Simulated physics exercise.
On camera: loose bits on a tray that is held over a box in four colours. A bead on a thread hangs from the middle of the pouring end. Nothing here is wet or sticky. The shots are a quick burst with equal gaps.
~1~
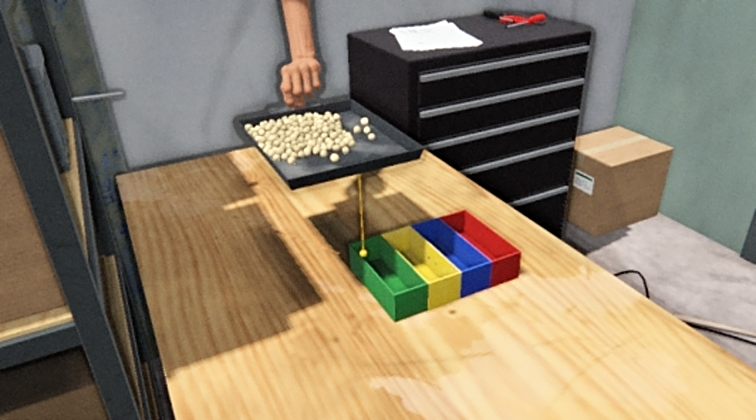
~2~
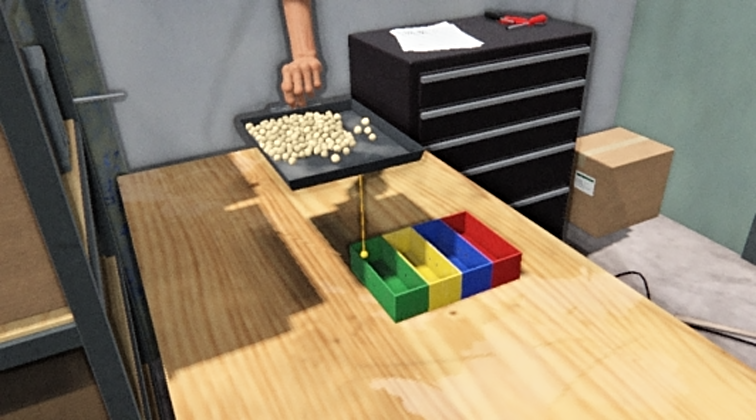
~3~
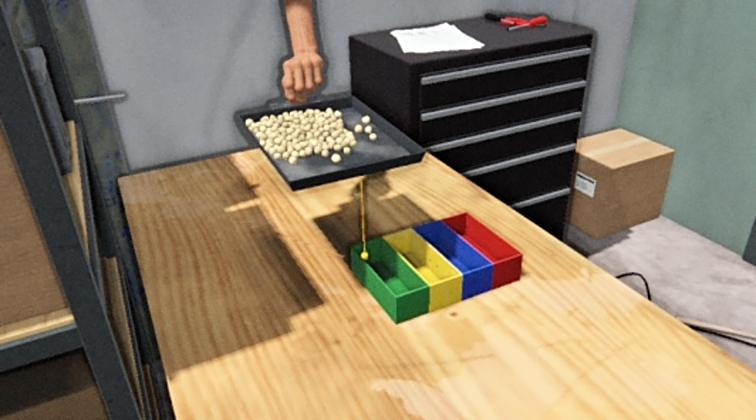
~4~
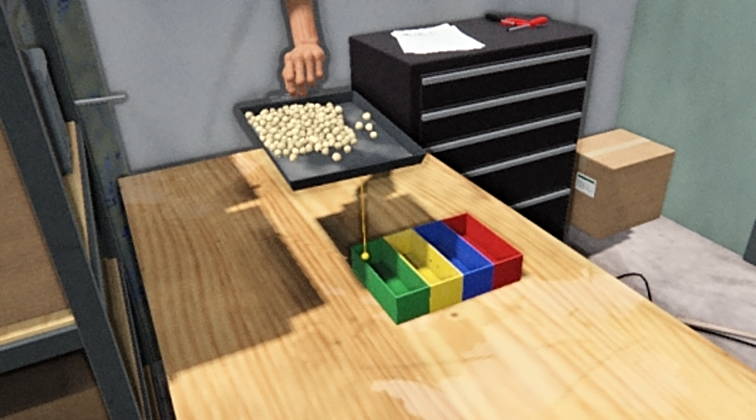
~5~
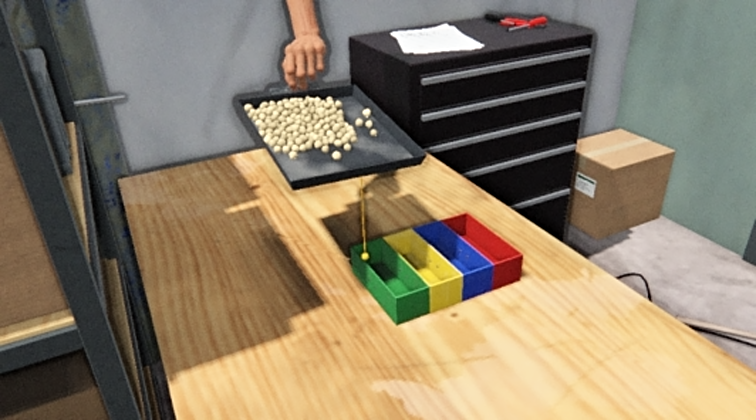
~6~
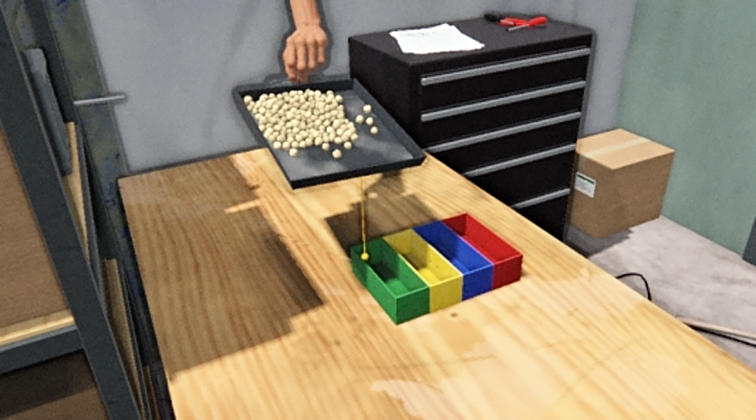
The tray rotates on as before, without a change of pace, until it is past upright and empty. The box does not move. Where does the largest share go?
The yellow cell gets the most.
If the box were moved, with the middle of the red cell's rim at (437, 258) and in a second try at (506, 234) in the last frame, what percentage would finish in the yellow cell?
In turn 10 and 30 in a hundred.
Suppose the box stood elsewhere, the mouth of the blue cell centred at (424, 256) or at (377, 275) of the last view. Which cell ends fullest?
The first try: The blue cell. The second: Red.
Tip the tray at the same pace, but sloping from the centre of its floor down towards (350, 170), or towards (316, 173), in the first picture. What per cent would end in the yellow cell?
Near 20 % and 0 %.
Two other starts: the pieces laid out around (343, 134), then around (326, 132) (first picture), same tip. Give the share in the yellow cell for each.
Near 30 % and 50 %.
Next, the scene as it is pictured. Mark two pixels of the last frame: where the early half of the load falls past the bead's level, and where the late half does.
At about (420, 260), then at (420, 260).
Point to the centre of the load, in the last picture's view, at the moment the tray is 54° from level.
Close to (369, 149).
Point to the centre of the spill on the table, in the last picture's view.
Near (385, 343).
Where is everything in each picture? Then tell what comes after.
In the first picture, corners of the pouring end (290, 177) and (419, 147), level; middle of the load (301, 131), macadamia nuts; bead on its thread (364, 253); green cell (411, 300); yellow cell (444, 289); blue cell (476, 278); red cell (506, 267).
In the second picture, corners of the pouring end (291, 178) and (420, 148), level; middle of the load (302, 131).
In the third picture, corners of the pouring end (292, 179) and (421, 150), tipped barely, lowest at the right corner; middle of the load (303, 129).
In the fourth picture, corners of the pouring end (293, 179) and (422, 152), tipped a little, lowest at the right corner; middle of the load (303, 124).
In the fifth picture, corners of the pouring end (293, 179) and (422, 153), tipped a little, lowest at the right corner; middle of the load (303, 119).
In the sixth picture, corners of the pouring end (293, 178) and (422, 155), tipped a little, lowest at the right corner; middle of the load (303, 114); green cell (413, 303); yellow cell (446, 291); blue cell (477, 280); red cell (507, 270).
Just after the last frame, tray tipped steeply; almost all on the tray; just a few in the green cell; just a few in the blue cell; just a few in the yellow cell; just a few falling or outside the box.
A moment on, tray tipped right over; roughly a third on the tray; about a tenth in the yellow cell; about a tenth in the blue cell; about a tenth in the green cell; just a few in the red cell; roughly a third falling or outside the box.
Further on, tray tipped past a quarter turn; roughly a third in the yellow cell; roughly a quarter in the green cell; about a tenth in the blue cell; just a few in the red cell; roughly a quarter falling or outside the box.
When it is over, tray tipped past a quarter turn; roughly a third in the yellow cell; roughly a quarter in the green cell; about a tenth in the blue cell; just a few in the red cell; roughly a quarter outside the box.
